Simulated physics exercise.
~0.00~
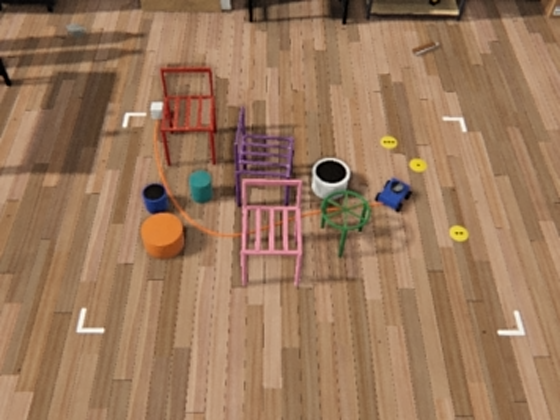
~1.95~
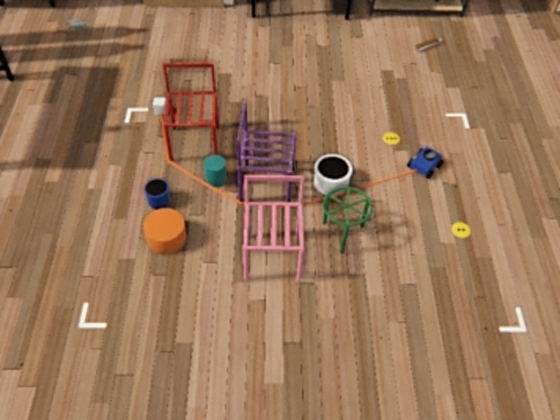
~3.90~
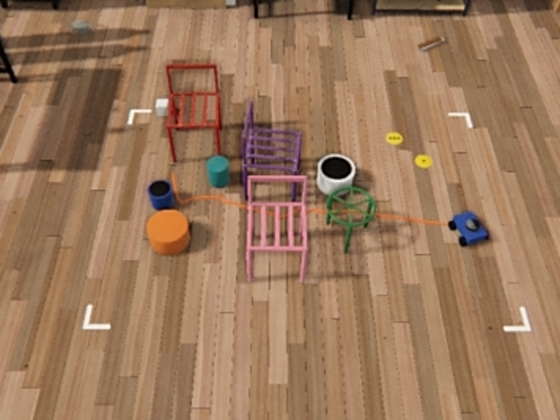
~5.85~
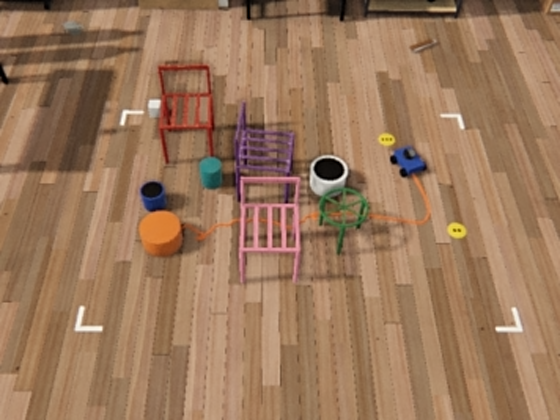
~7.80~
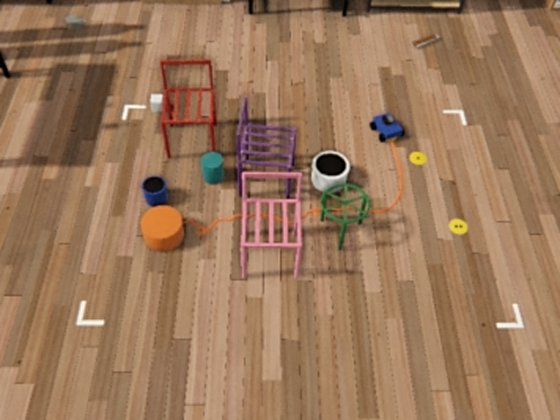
Blue cart towing an orange lead past chairs and tubs, shifting the teal tub, then pulling the lead's far end loose.
